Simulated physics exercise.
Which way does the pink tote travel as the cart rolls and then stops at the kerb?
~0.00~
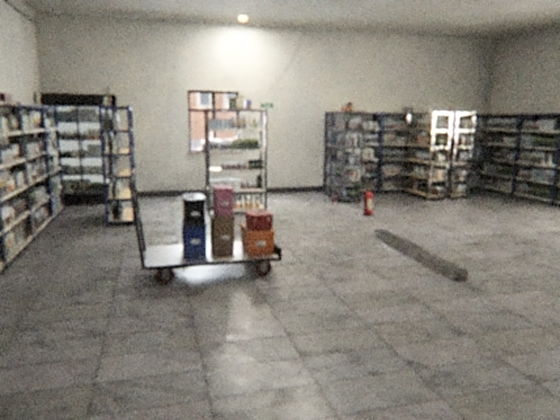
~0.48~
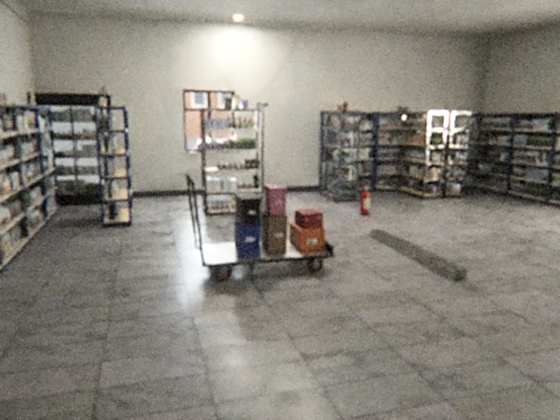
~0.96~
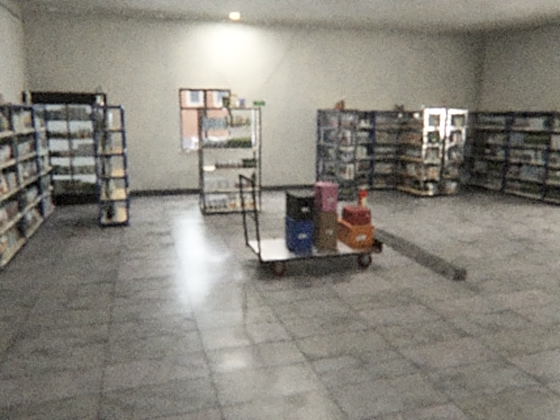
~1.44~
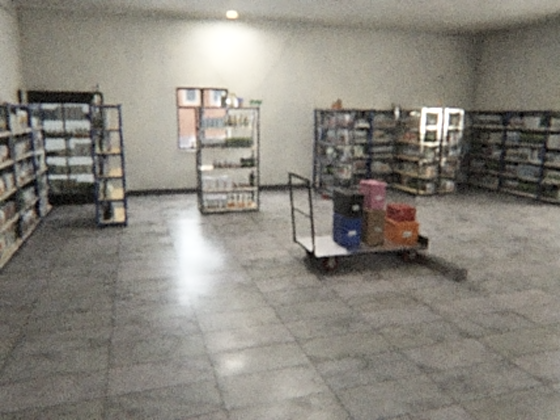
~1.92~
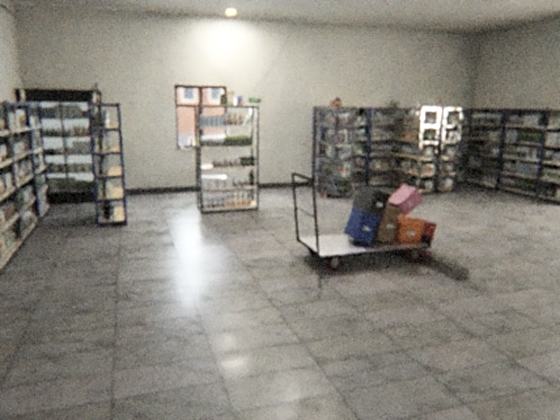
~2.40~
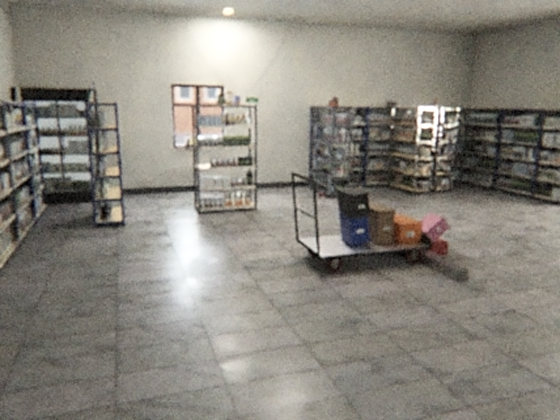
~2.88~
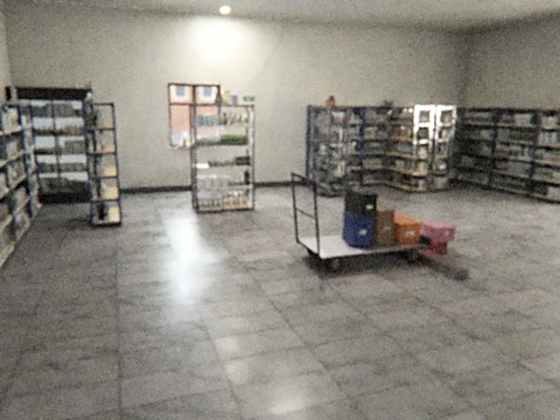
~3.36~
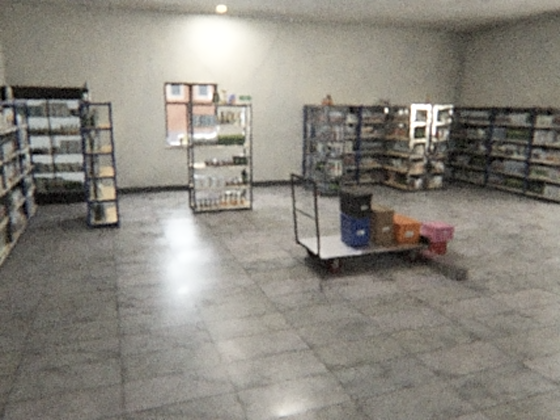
The pink tote travels to the right, first riding on the cart and then toppling over its front edge.
